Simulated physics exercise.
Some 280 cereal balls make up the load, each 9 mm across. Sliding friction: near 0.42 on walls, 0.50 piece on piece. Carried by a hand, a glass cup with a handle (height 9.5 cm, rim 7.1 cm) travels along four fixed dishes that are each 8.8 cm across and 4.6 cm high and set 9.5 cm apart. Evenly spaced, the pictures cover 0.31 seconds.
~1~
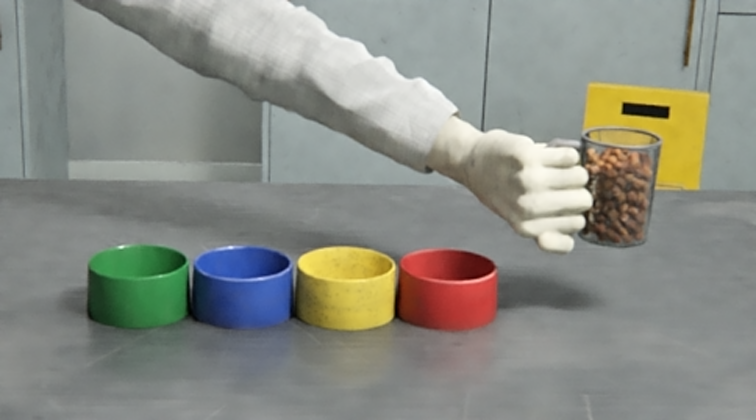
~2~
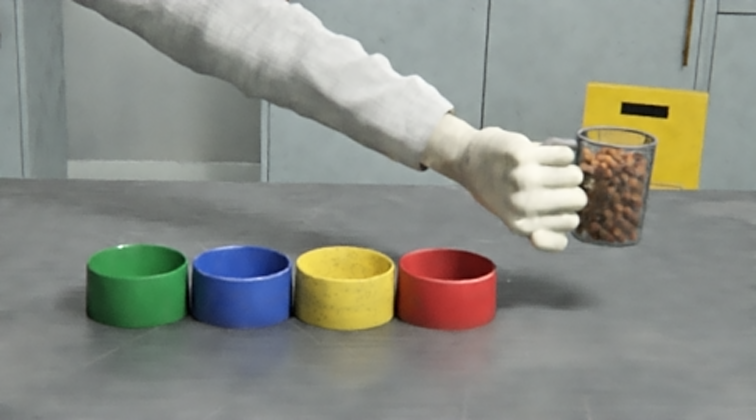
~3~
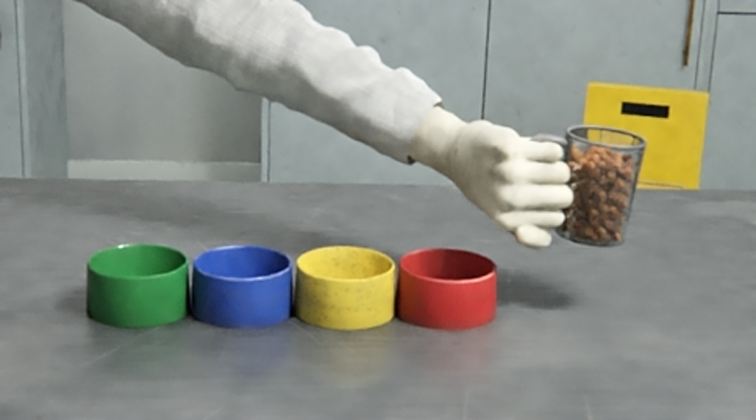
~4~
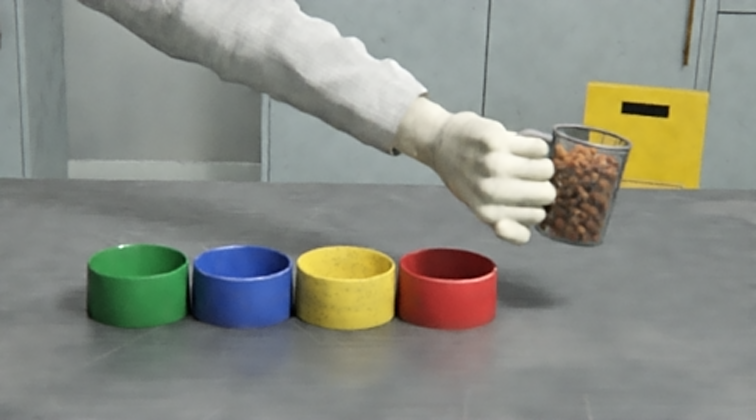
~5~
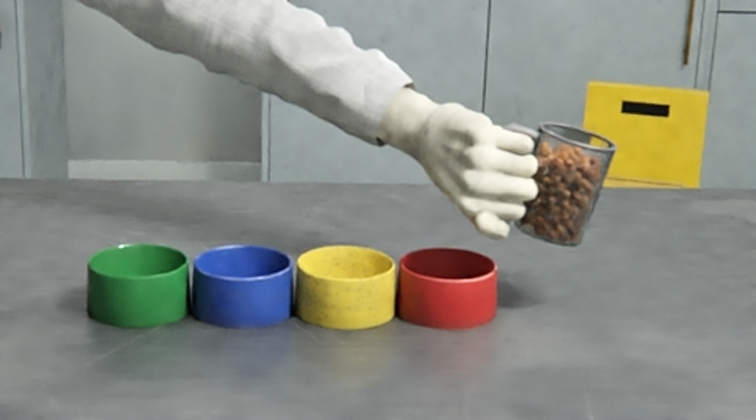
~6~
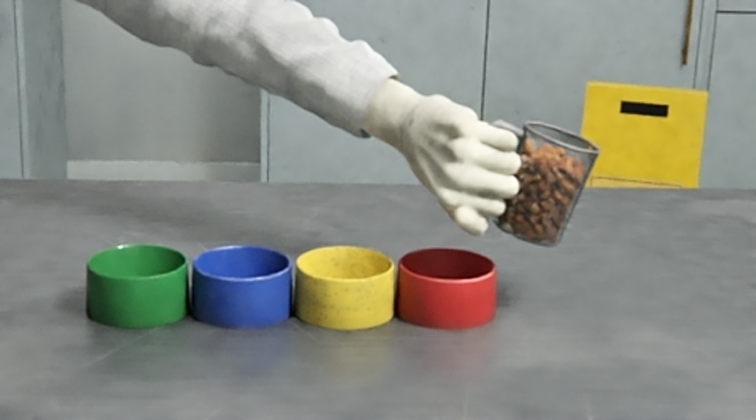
Gloved hand holding a glass cup of brown pieces, moving it slowly left and gradually tilting it beside four coloured dishes.
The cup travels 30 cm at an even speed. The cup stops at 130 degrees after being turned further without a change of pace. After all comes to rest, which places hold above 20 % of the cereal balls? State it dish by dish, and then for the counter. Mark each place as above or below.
Marks: Red dish below, blue dish below, green dish below, yellow dish above, counter below.
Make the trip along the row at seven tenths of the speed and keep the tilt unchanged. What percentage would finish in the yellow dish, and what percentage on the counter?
Yellow 100; counter 0.
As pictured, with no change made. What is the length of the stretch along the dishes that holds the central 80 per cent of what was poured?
That stretch comes to around 5 cm.
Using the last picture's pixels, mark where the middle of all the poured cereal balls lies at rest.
(346, 281).
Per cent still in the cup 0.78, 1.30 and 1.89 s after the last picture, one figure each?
In order, near 100 %, 90 % and 0 %.
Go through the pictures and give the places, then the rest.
Cup at (617, 187), tilt 0 degrees, lip at (660, 138), moved 0.0 cm; middle of the pieces at (616, 199); red dish at (448, 266); yellow dish at (346, 264); blue dish at (243, 263); green dish at (139, 262), in the first frame.
Cup at (611, 187), tilt 1 degrees, lip at (655, 139), moved 0.4 cm; middle of the pieces at (610, 199), in the second frame.
Cup at (598, 187), tilt 4 degrees, lip at (644, 141), moved 1.7 cm; middle of the pieces at (596, 198), in the third frame.
Cup at (580, 186), tilt 8 degrees, lip at (629, 143), moved 3.4 cm; middle of the pieces at (578, 197), in the fourth frame.
Cup at (563, 185), tilt 13 degrees, lip at (614, 146), moved 5.0 cm; middle of the pieces at (559, 196), in the fifth frame.
Cup at (544, 185), tilt 17 degrees, lip at (598, 149), moved 6.7 cm; middle of the pieces at (540, 196); red dish at (447, 265); yellow dish at (345, 264); blue dish at (242, 263); green dish at (138, 262), in the sixth frame.
Then, 0.78 s after the last picture, tilt 70 degrees; cup holds 100 %.
Then, 1.30 s after the last picture, tilt 105 degrees; cup holds 90 %, yellow 10 %.
Then, 1.89 s after the last picture, tilt 130 degrees; cup holds 0 %, yellow 100 %.
In the end, red 0 %, blue 0 %, green 0 %, yellow 100 %, counter 0 %.
